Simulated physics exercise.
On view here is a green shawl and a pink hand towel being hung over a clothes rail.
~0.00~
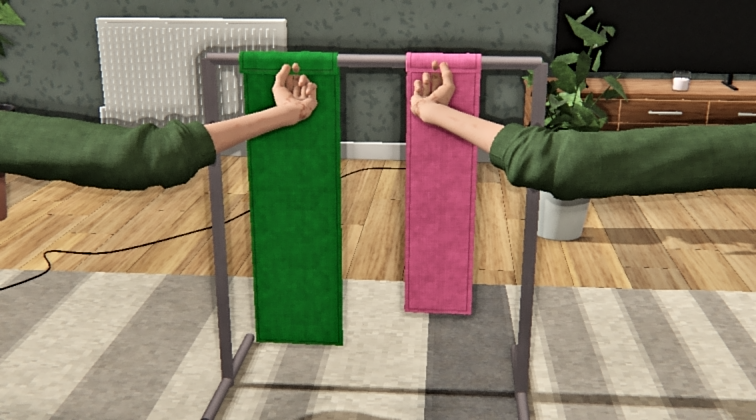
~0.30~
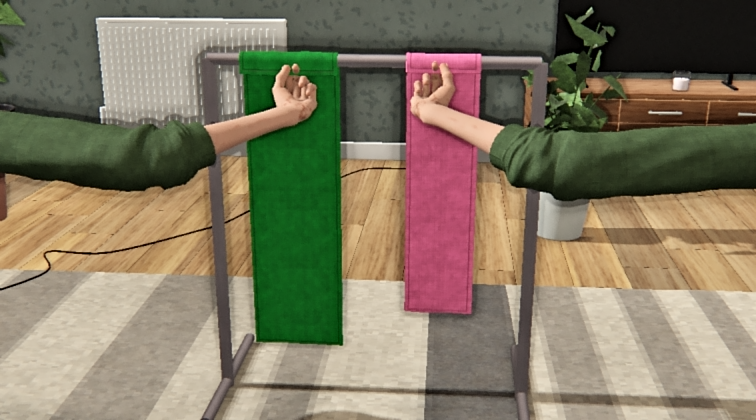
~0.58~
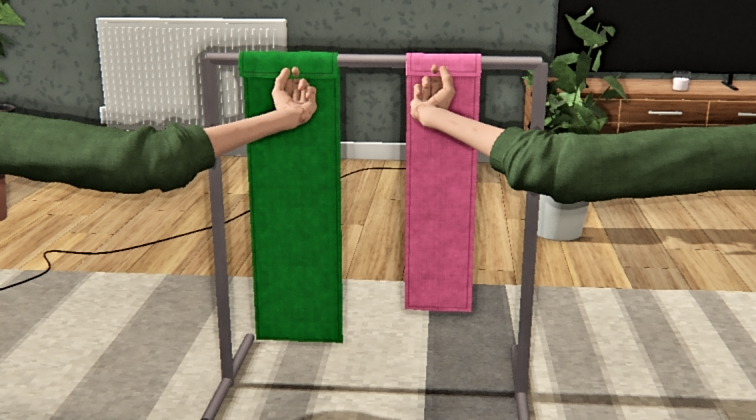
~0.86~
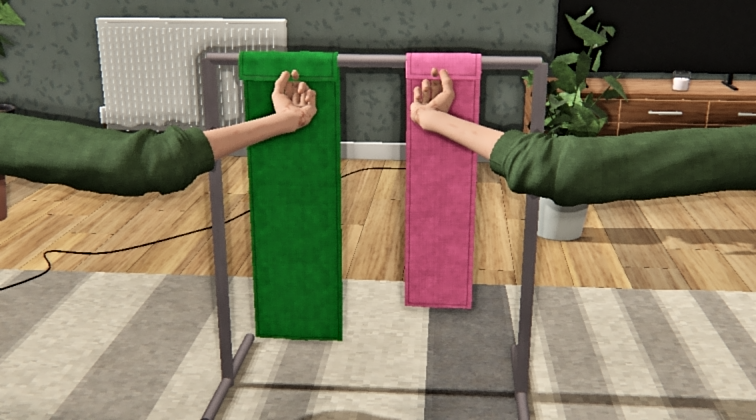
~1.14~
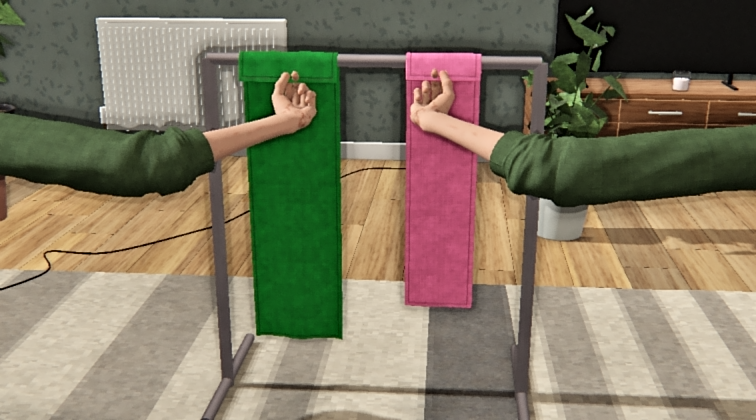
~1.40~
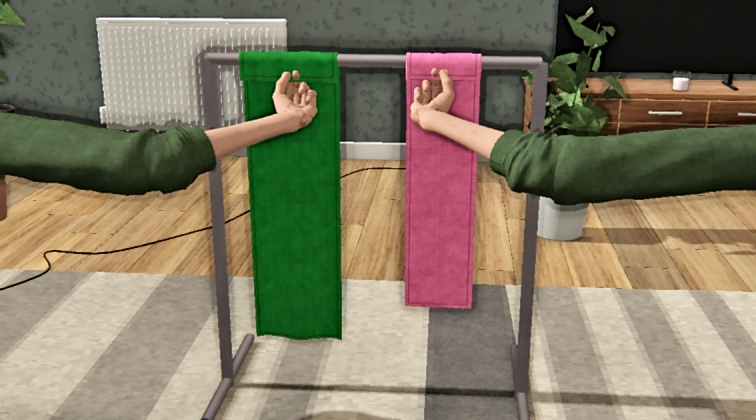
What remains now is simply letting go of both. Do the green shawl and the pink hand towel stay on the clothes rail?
In order: The green shawl ends up off; the pink hand towel ends up off.
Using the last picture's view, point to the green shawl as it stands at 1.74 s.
(297, 275).
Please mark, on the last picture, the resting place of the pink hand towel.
Roughly at (437, 388).
By 1.74 s, shawl clear of the rail and dropping near (297, 275); hand towel clear of the rail and dropping near (439, 269).
By 1.98 s, shawl in a heap on the floor near (301, 382); hand towel in a heap on the floor near (436, 387).
When it is over, shawl in a heap on the floor near (300, 385); hand towel in a heap on the floor near (437, 388). The green shawl slips to the floor and the pink hand towel is pulled off by its long side.
